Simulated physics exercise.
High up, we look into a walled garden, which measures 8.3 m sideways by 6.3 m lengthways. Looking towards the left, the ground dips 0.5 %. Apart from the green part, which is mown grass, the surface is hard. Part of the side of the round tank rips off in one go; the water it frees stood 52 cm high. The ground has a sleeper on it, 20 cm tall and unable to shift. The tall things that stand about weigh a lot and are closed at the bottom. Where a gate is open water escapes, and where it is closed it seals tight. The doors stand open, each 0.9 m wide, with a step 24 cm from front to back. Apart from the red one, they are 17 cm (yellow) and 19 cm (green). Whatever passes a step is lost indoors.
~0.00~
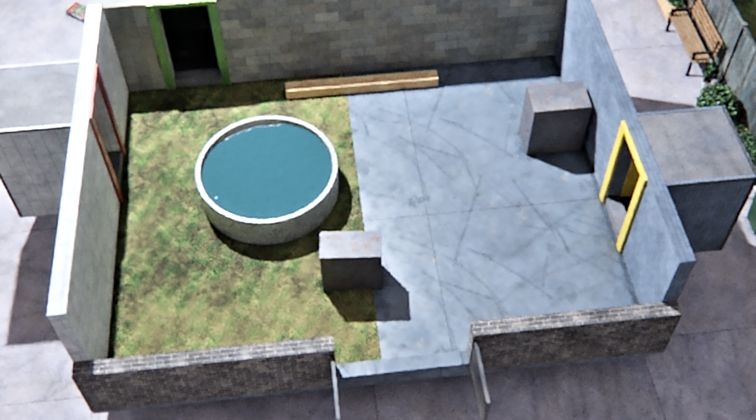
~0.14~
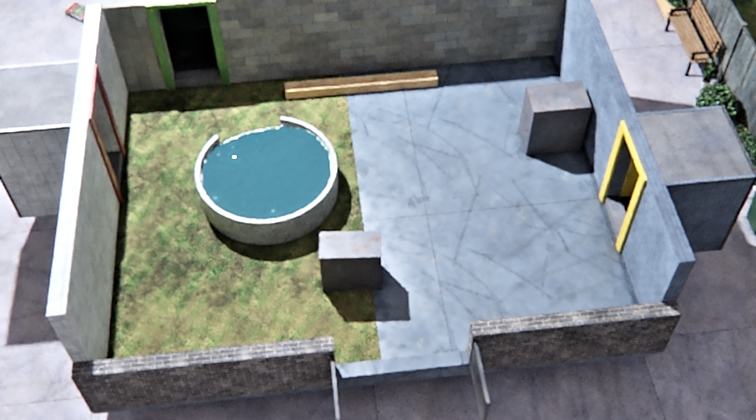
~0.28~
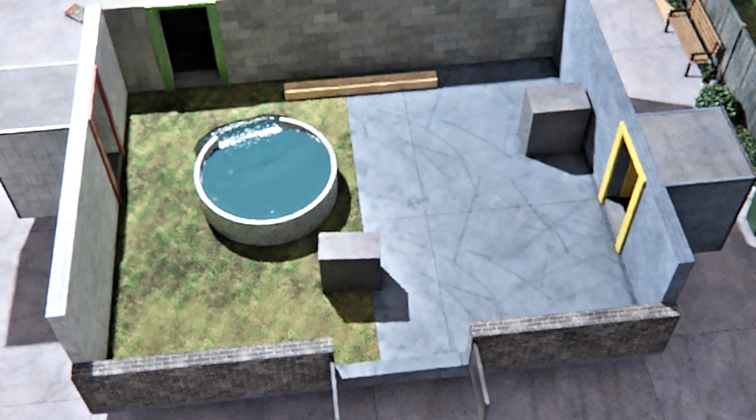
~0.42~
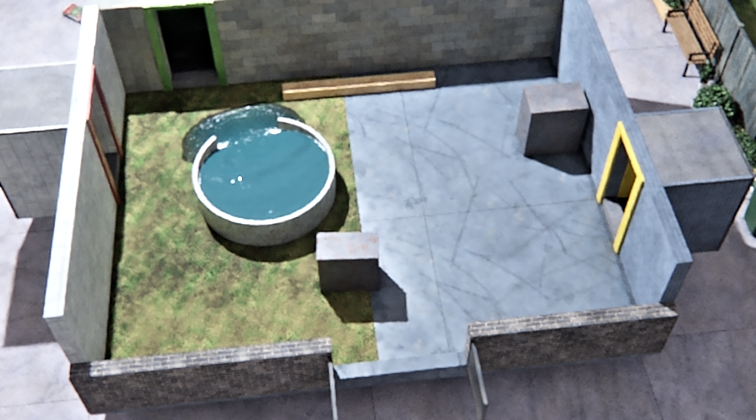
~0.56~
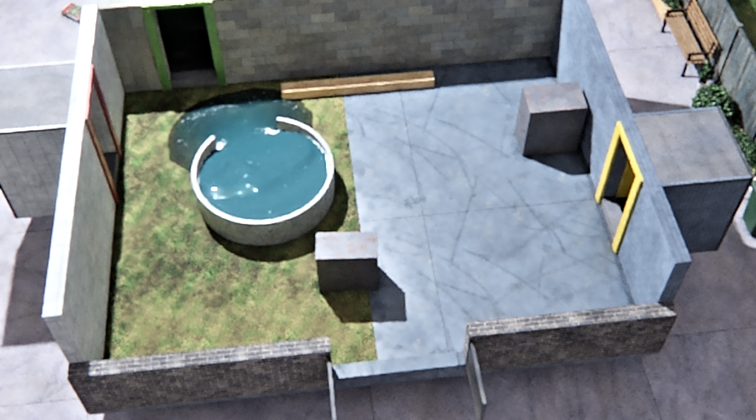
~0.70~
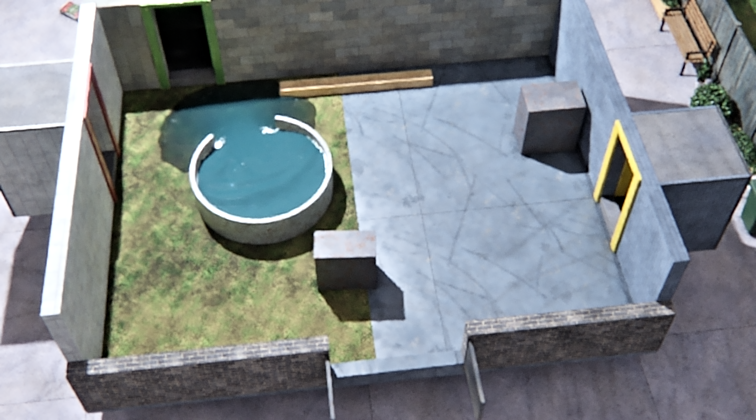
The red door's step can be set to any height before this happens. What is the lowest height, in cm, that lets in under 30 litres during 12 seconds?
About 7 cm.
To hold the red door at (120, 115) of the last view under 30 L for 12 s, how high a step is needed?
Minimum: Close to 21 cm.
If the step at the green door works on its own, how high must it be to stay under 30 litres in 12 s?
Door green, min height approx. 18 cm.
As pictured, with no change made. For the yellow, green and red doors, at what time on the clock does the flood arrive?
Yellow not within the 12 s, green 0.8 s, red 2.6 s.
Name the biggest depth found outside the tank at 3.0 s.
Around 28 centimetres.
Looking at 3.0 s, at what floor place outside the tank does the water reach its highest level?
At about pixel (123, 97).
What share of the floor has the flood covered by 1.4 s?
Around 10 per cent of the floor.
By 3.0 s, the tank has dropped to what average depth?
I'd put it at some 24 centimetres on average.
After 1.4 s water covers 10 % of the floor, deepest (30 cm) near (237, 87); it has not reached the red door.
After 3.0 s water covers 20 % of the floor, deepest (28 cm) near (123, 97); 10 cm at the red door, 0 litres in over its 19 cm step.
After 12.0 s water covers 80 % of the floor, deepest (8 cm) near (100, 388); 7 cm at the red door, 0 litres in over its 19 cm step.
At the red door as built, the water arrived by 2.6 s and peaked near 11 cm at 3.8 s.
With a step of 6 cm, 51 litres would have come in within the 12 s; with 8.5 cm, 12 litres. So under 30 litres takes about 7 cm.
